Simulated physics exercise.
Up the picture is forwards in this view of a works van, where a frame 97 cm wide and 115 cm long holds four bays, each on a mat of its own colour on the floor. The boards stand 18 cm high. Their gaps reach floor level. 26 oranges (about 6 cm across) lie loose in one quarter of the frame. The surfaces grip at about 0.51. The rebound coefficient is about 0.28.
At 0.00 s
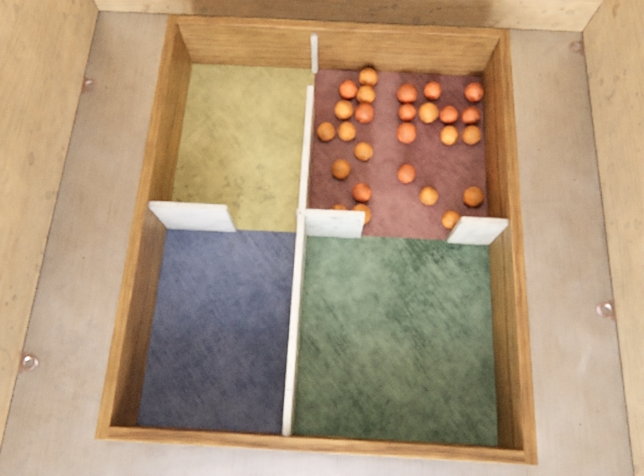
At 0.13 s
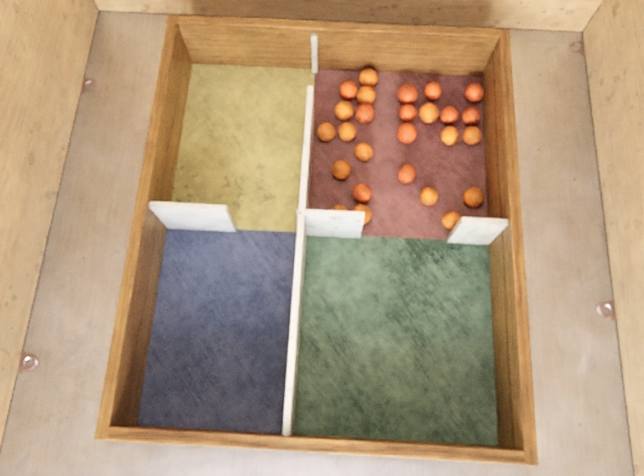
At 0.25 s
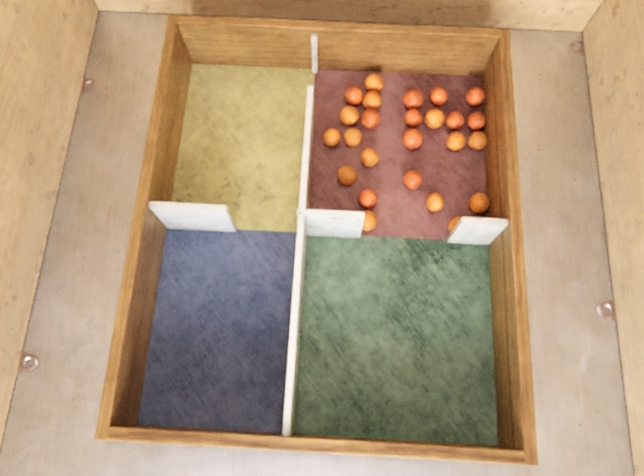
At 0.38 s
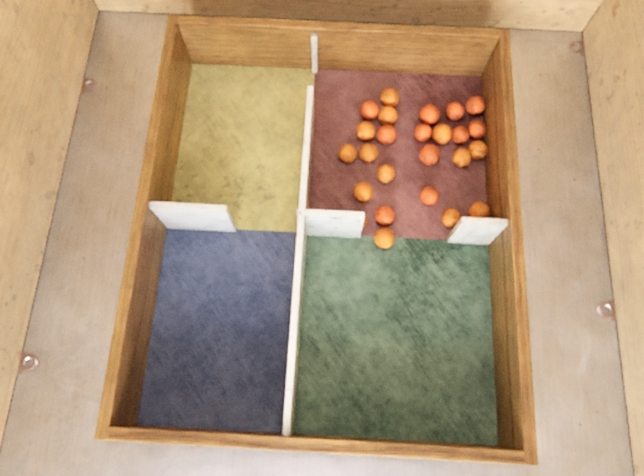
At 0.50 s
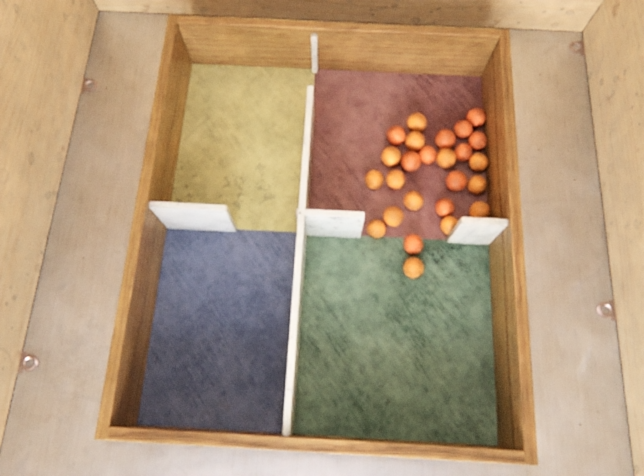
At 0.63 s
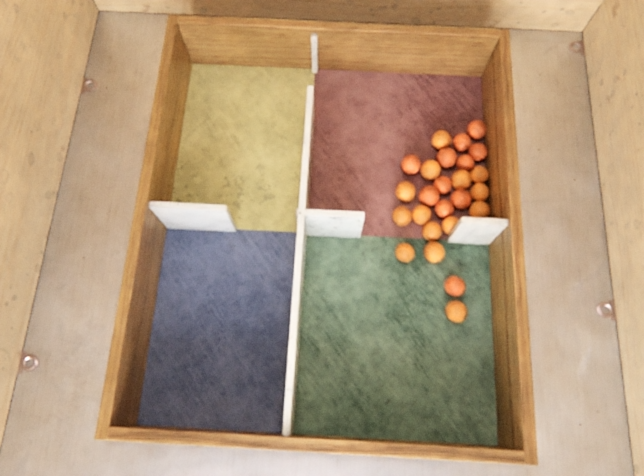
Loose oranges in the red quarter of a wooden frame sat still at first, then slid right and toward the viewer, bunching near the right side as a few passed through the gap onto the green mat.
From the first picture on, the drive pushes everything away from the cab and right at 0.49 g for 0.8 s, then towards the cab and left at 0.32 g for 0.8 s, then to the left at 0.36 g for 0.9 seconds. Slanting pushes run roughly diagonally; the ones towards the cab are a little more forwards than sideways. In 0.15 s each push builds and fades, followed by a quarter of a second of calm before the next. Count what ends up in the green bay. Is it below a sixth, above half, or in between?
In the green bay, anywhere from one sixth to half of them finish up.
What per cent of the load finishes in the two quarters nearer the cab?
Share: About 70 in a hundred.
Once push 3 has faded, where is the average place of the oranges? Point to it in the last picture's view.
Average position: About (279, 155).
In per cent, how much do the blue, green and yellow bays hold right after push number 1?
Blue 0, green 30, yellow 0 %.
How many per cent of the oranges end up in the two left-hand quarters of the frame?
Some 40 per cent.
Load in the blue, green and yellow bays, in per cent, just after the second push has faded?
Per cent by then - blue: 0, green: 30, yellow: 10.
After push 1 (1.04 s), 17 in the red bay and 9 in the green bay.
After push 2 (2.09 s), 15 in the red bay, 9 in the green bay and 2 in the yellow bay.
After push 3 (3.24 s), 7 in the red bay, 8 in the green bay and 11 in the yellow bay.
Outcome (at 3.84 s), 7 in the red bay, 8 in the green bay and 11 in the yellow bay. Asked share, 8 of 26, 31 per cent.
